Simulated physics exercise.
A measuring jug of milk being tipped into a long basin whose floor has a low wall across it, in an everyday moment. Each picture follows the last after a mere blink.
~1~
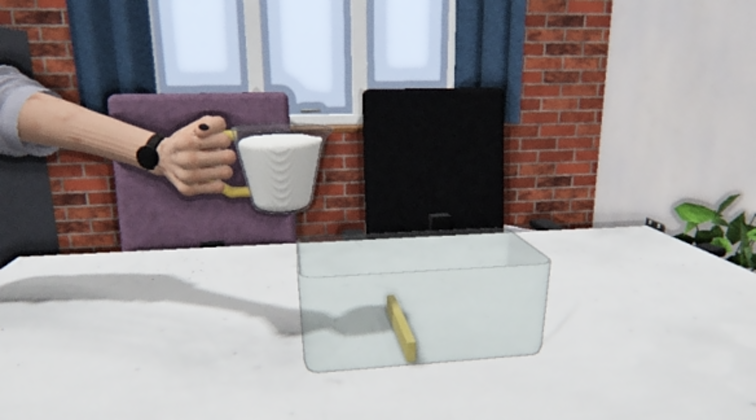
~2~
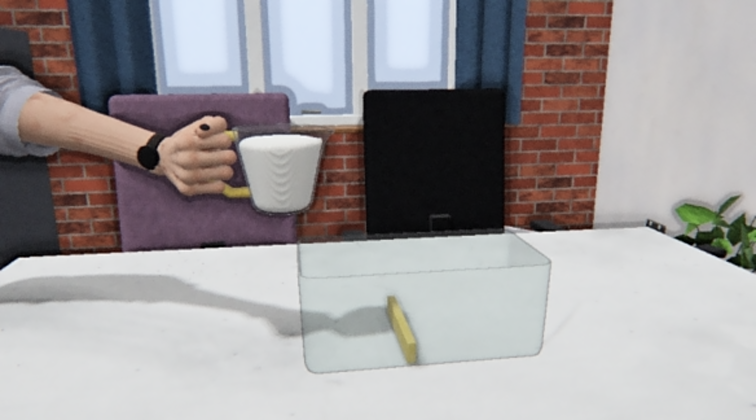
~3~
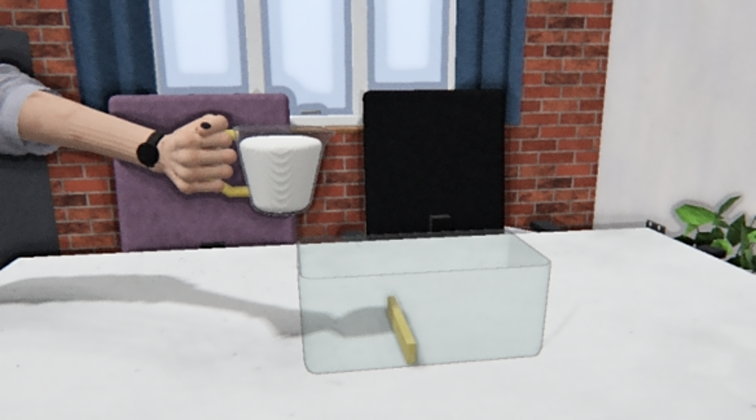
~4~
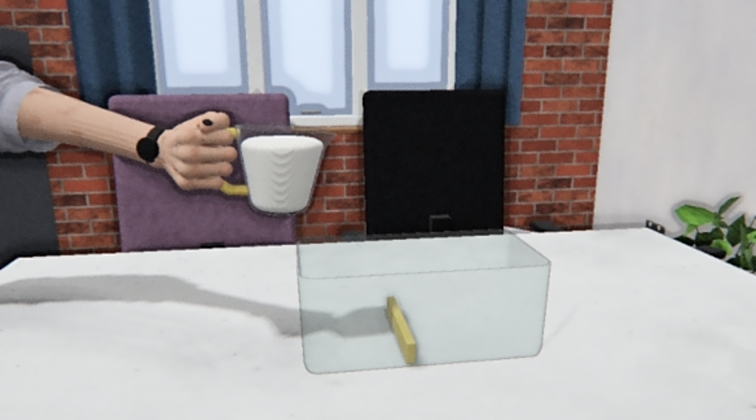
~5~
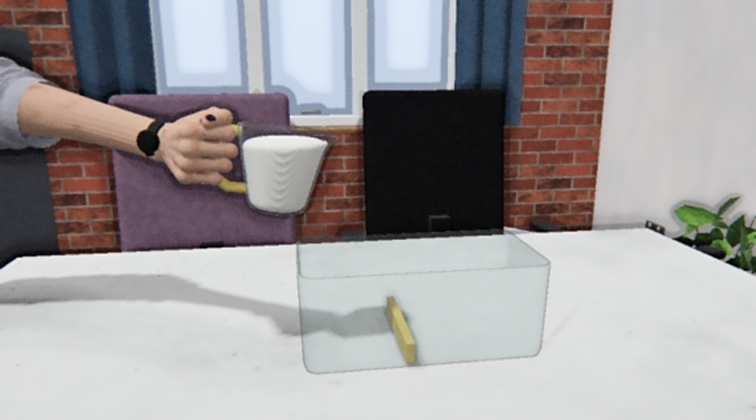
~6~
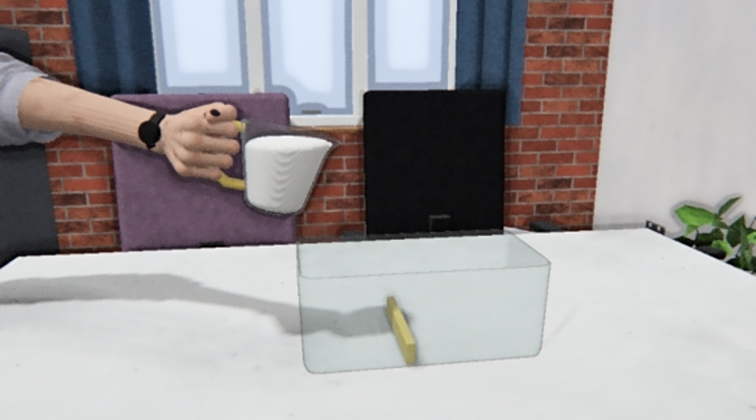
A hand held a clear measuring jug of milk above and to the left of a long, see-through basin on a white table, then slowly tilted it slightly to the right.
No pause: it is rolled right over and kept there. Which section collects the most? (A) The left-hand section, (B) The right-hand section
The left-hand section (A).
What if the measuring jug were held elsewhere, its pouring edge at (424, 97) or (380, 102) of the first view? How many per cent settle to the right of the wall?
90 % and 90 %.
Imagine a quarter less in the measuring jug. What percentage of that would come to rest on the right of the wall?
10 in a hundred.
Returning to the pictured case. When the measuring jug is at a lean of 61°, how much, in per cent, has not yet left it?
Still holding around 70 %, give or take.
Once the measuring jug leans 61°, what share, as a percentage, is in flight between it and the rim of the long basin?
Roughly 20 percent.
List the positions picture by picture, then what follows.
In the first picture, tilt 0°; pouring edge (334, 128); surface from (238, 141) to (322, 139); the long basin's rim runs from (298, 257) to (529, 245); the wall's top is at (400, 317).
In the second picture, tilt 1°; pouring edge (335, 129); surface from (239, 141) to (322, 140).
In the third picture, tilt 2°; pouring edge (335, 131); surface from (240, 142) to (322, 141).
In the fourth picture, tilt 5°; pouring edge (337, 134); surface from (241, 141) to (324, 141).
In the fifth picture, tilt 8°; pouring edge (339, 137); surface from (243, 142) to (327, 141).
In the sixth picture, tilt 12°; pouring edge (341, 142); surface from (245, 142) to (332, 141).
A moment on, the tilt is 61° and 69 per cent is still to pour, 10 is left of the wall and 2 right of it.
Next, the tilt is 93° and 15 per cent is still to pour, 51 is left of the wall and 21 right of it.
Then the tilt is 100° and 0 per cent is still to pour, 74 is left of the wall and 25 right of it.
Later the tilt is 100° and 0 per cent is still to pour, 73 is left of the wall and 26 right of it.
Finally, 73 per cent lies left of the wall, 26 right of it and 1 outside.
